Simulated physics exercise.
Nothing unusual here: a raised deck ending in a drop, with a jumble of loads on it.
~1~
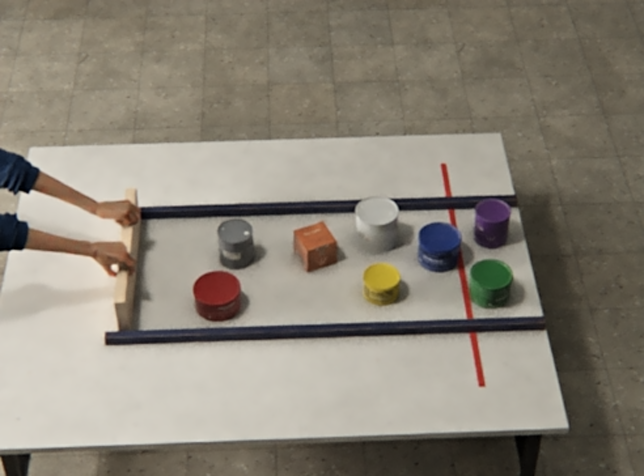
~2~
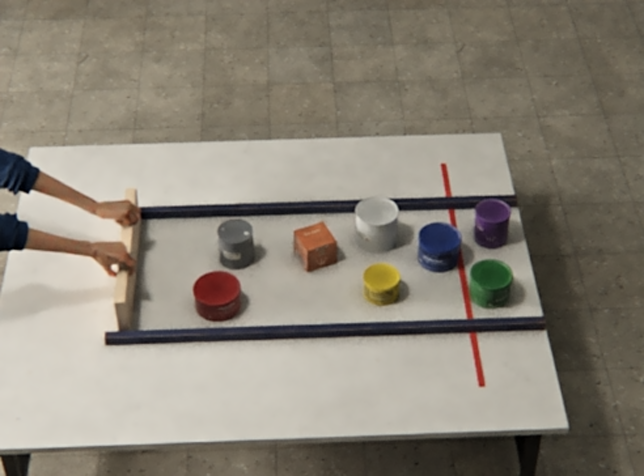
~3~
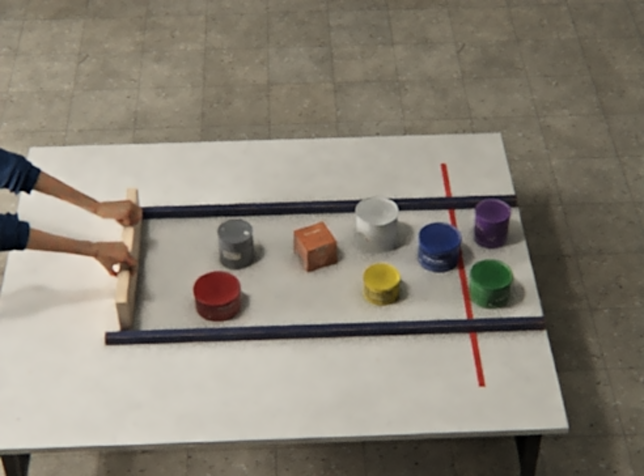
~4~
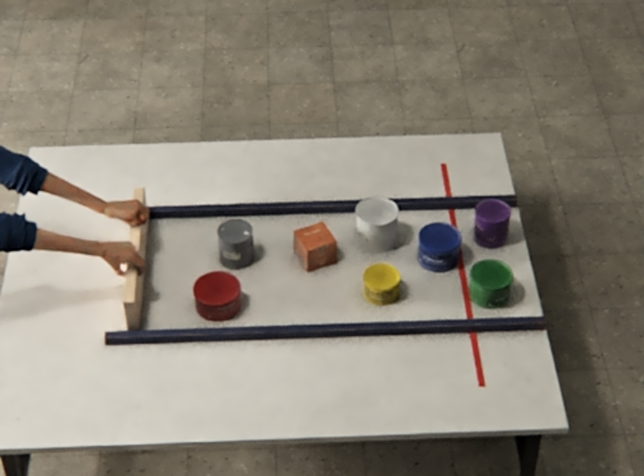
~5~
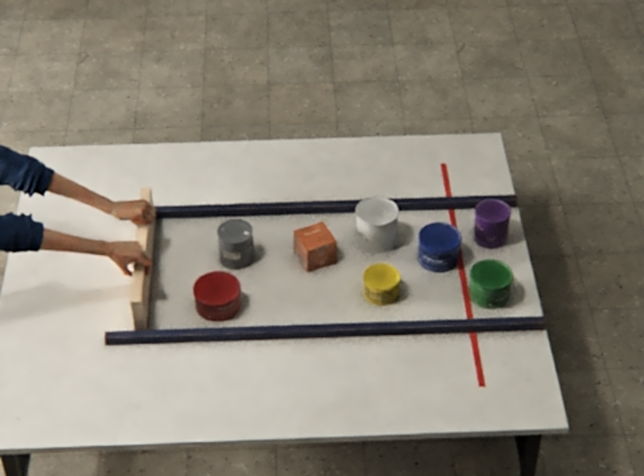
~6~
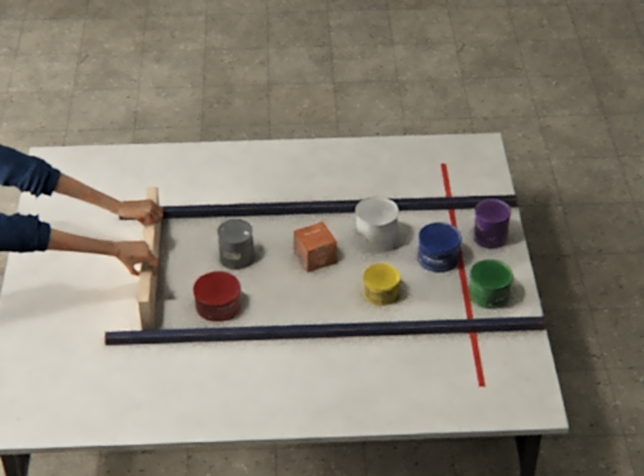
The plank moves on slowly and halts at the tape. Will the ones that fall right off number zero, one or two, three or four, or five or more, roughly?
They will number one or two.
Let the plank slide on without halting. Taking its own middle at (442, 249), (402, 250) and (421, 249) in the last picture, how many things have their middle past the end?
Middles past end - pos 1: 1, pos 2: 0, pos 3: 0.
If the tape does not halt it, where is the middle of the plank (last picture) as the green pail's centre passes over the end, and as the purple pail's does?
The middle sits near (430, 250) for the first and near (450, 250) for the other.
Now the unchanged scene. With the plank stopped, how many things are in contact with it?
Counting them up gives 3.
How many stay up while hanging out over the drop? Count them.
In total, 2 of them.
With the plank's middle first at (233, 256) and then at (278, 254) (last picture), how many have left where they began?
By then 2, and later 3.
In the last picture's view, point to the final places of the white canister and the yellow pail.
They finish at roughly (475, 209) and (528, 282) respectively.
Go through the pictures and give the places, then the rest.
In the first picture, purple pail (492, 224); green pail (490, 284); blue pail (439, 248); plank (128, 259); tape (461, 265).
In the second picture, green pail (490, 284); yellow pail (381, 285).
In the third picture, blue pail (439, 248); white canister (376, 226).
In the fourth picture, purple pail (492, 224); orange box (315, 247).
In the fifth picture, green pail (490, 284); red pail (218, 297).
In the sixth picture, purple pail (492, 224); green pail (490, 284); blue pail (439, 248); plank (150, 258); tape (461, 265).
A little later, none off yet; purple pail at rest near (492, 224); green pail at rest near (490, 284); blue pail at rest near (439, 248).
When it is over, the number that fall off is one or two; down, green pail and purple pail.
